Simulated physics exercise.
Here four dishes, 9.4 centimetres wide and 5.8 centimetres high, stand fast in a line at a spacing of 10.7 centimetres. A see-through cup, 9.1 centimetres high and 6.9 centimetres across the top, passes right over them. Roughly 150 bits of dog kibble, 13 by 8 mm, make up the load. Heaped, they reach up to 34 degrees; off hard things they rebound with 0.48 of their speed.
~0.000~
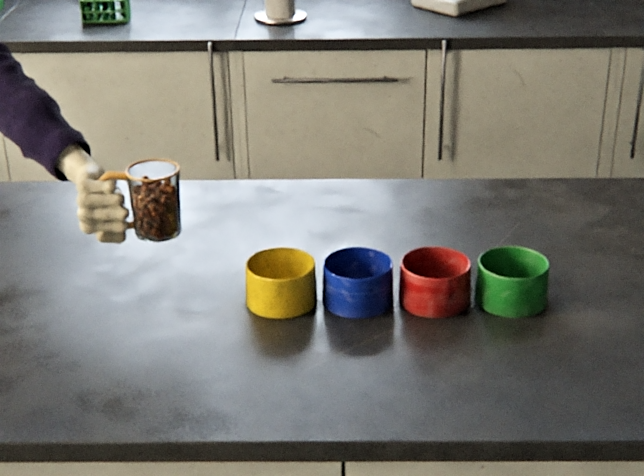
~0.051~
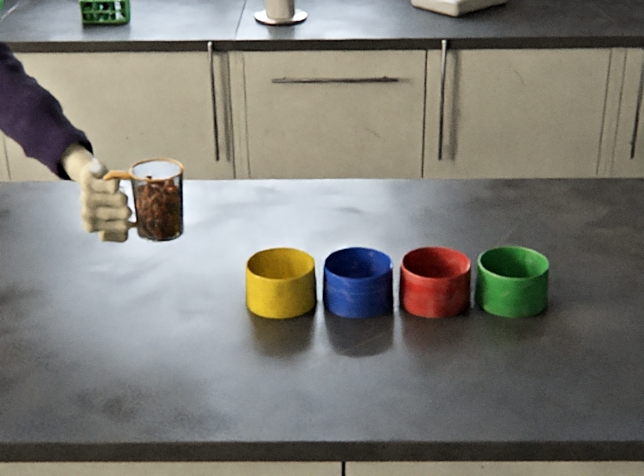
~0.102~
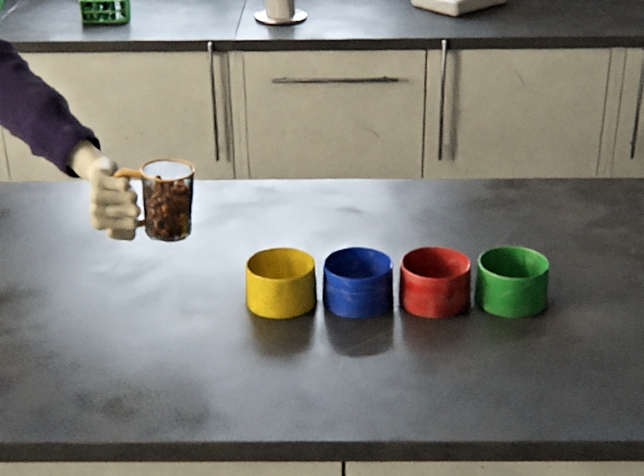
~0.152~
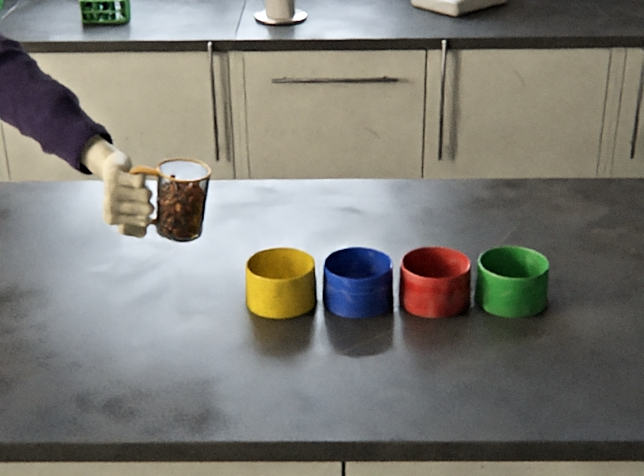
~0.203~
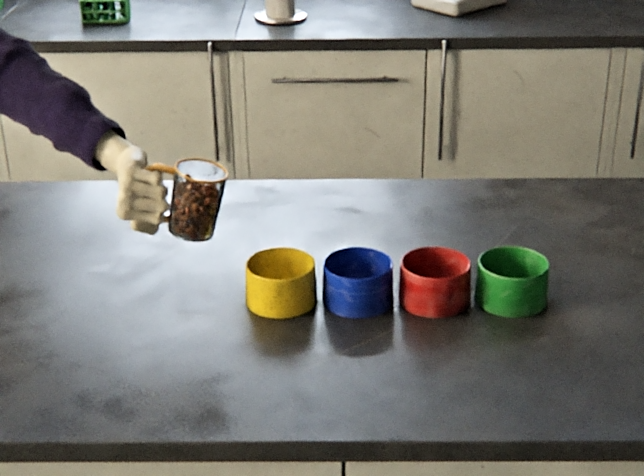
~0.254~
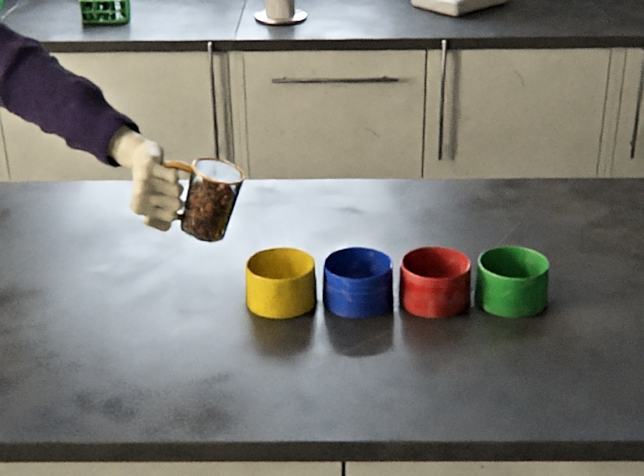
A hand in a purple sleeve carries a clear cup of brown pieces a short way rightward above a dark counter, gradually tilting it to the right, while yellow, blue, red and green dishes stand still in a row.
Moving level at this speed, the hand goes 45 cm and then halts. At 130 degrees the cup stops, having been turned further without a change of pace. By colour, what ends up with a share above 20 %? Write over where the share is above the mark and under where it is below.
Red: Under; blue: Under; green: Over; yellow: Under; counter: Under.
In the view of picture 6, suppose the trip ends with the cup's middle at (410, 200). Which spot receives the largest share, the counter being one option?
Red.
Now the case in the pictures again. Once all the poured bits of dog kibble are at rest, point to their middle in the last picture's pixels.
Look around (518, 288) in the last picture.
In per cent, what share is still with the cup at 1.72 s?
0 %.
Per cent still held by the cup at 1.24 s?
I reckon around 95 per cent.
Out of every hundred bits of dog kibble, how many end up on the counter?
Around 10 percent, I'd guess.
After 0.84 s, tilt 70 degrees; cup holds 100 %.
After 1.24 s, tilt 106 degrees; cup holds 95 %, green 5 %.
Then, at 1.72 s, tilt 130 degrees; cup holds 0 %, green 90 %.
By 2.2 s all is still; red 0 %, blue 0 %, green 90 %, yellow 0 %, counter 10 %.
